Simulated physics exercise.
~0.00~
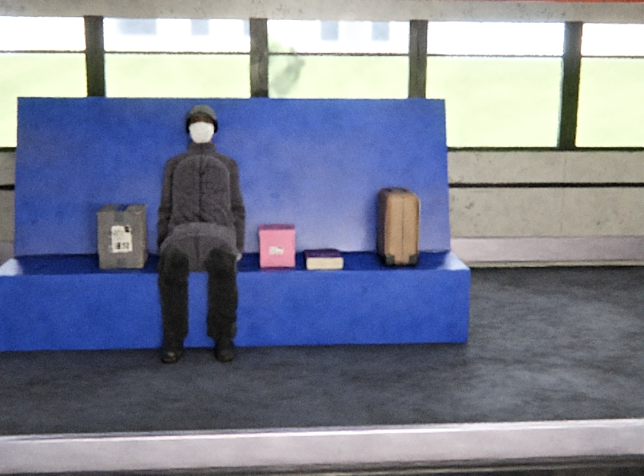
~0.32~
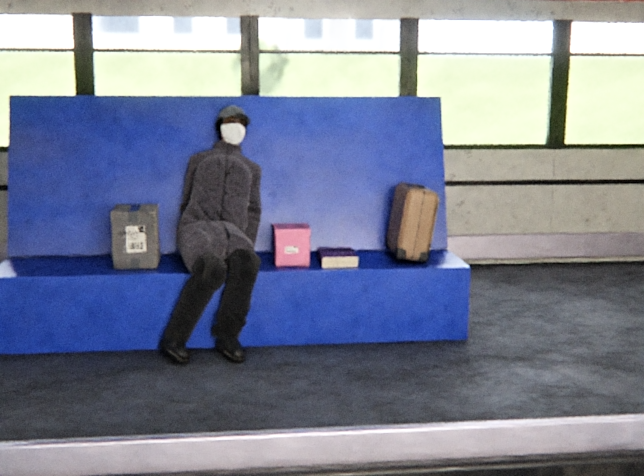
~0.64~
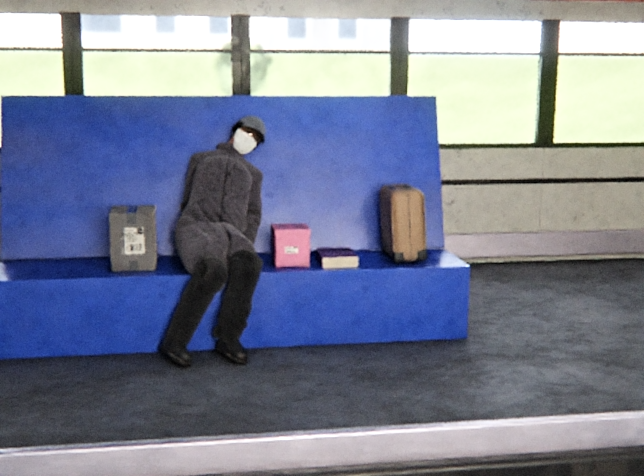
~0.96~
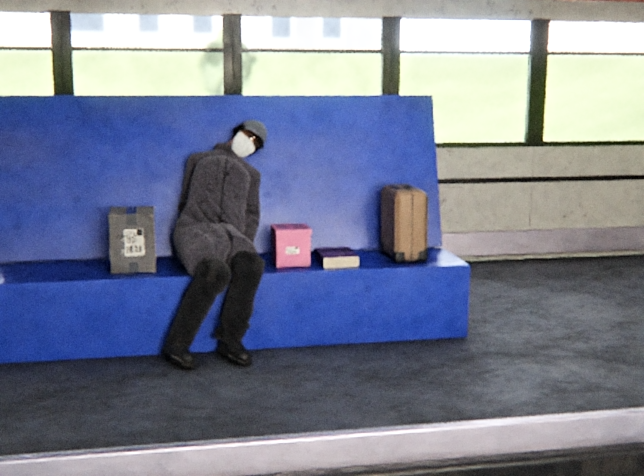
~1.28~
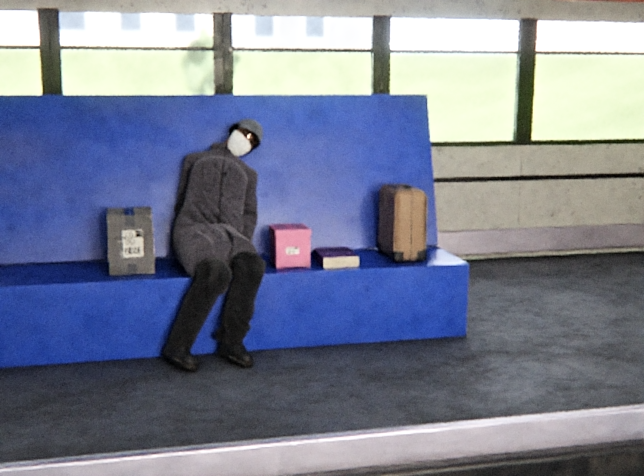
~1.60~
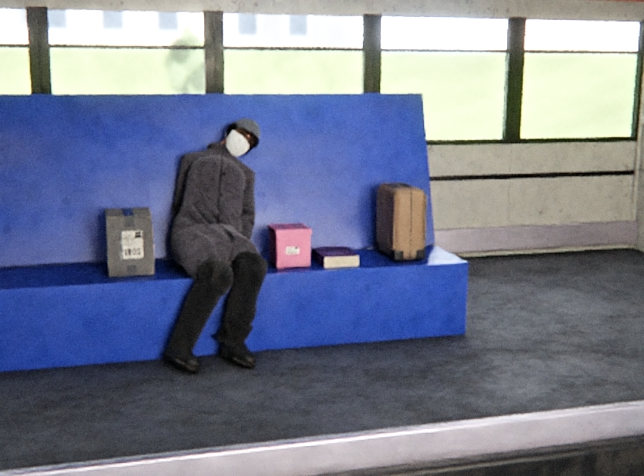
A masked figure in a dark cap and grey coat sits on a long blue bench in a metro car, seen from the front as the view drifts slowly sideways. A grey pack stands to the left, with a pink tub, a small purple-topped folder and a brown case to the right. The sleeper and luggage shift right along the seat, and the case leans. The case then settles upright while the sleeper's head and body slump rightward. Everything stays nearly still afterwards, with the sleeper seated and all four items on the bench.
